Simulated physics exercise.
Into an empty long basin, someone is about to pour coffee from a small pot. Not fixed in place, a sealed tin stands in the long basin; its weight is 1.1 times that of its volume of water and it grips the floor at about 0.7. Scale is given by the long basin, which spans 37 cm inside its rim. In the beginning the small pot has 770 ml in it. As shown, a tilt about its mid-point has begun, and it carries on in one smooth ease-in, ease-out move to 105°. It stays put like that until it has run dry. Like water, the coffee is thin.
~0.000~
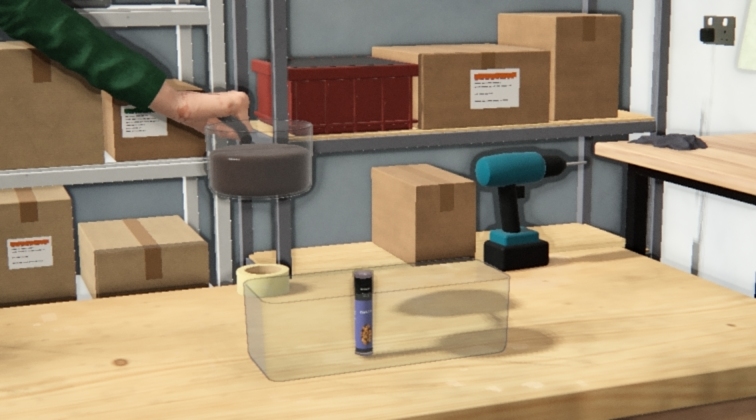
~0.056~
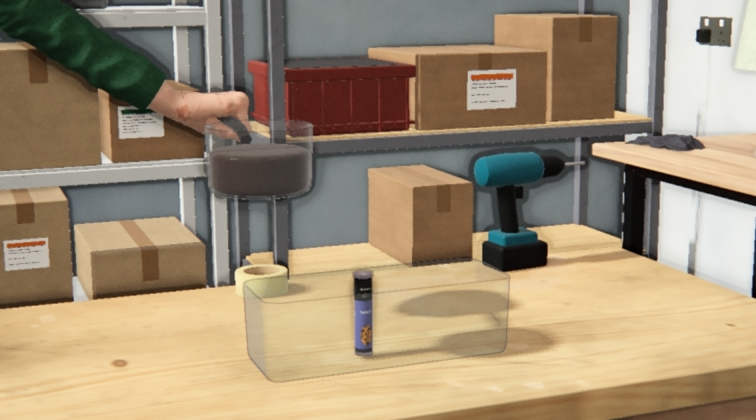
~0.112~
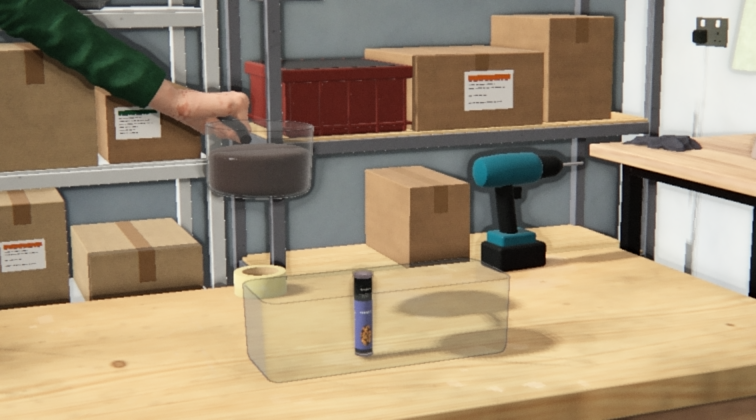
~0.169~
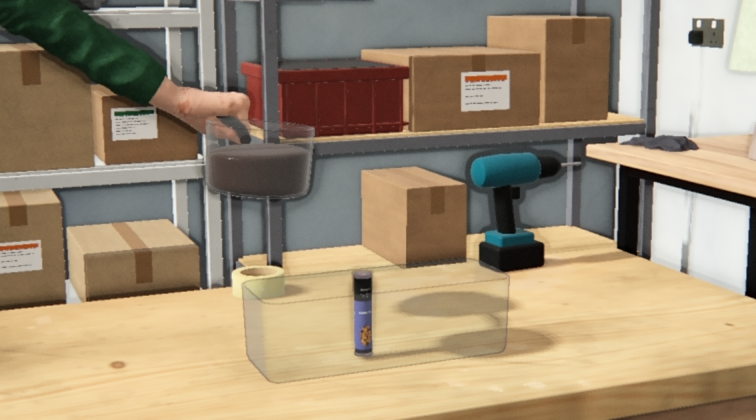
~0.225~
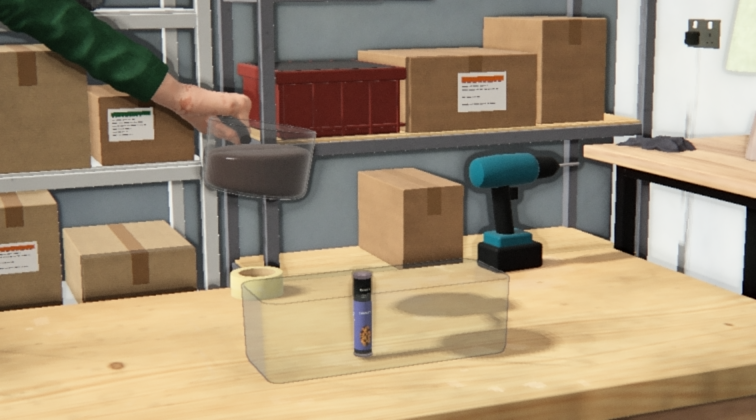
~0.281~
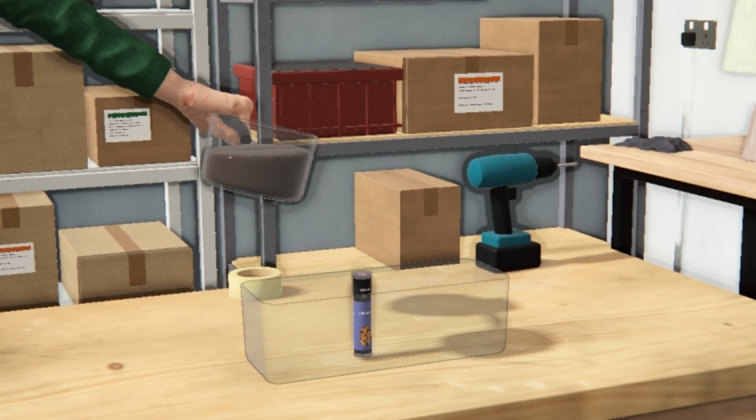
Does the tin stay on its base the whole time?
Here's my call: It tips.
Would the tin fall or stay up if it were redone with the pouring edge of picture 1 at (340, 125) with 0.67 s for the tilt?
It does not tip.
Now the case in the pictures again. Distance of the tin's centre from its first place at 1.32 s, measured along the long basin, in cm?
Measured centre to centre, about 3 cm.
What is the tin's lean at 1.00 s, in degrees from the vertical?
About 0 degrees.
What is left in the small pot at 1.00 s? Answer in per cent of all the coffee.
Roughly 18 per cent.
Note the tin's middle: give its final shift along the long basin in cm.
Around 8.5 cm.
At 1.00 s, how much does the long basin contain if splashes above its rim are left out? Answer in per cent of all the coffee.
62 per cent or thereabouts.
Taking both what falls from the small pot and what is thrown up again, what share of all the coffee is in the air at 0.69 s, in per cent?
Around 26 in a hundred.
After 0.69 s the tilt is 69° and 72 per cent is still to pour; the tin stands where it began.
After 1.00 s the tilt is 100° and 17 per cent is still to pour; the tin stands where it began.
After 1.32 s the tilt is 105° and 1 per cent is still to pour; the tin leans 21°.
After 1.66 s the tilt is 105° and 0 per cent is still to pour; the tin lies on its side.
In the end the tin lies on its side.
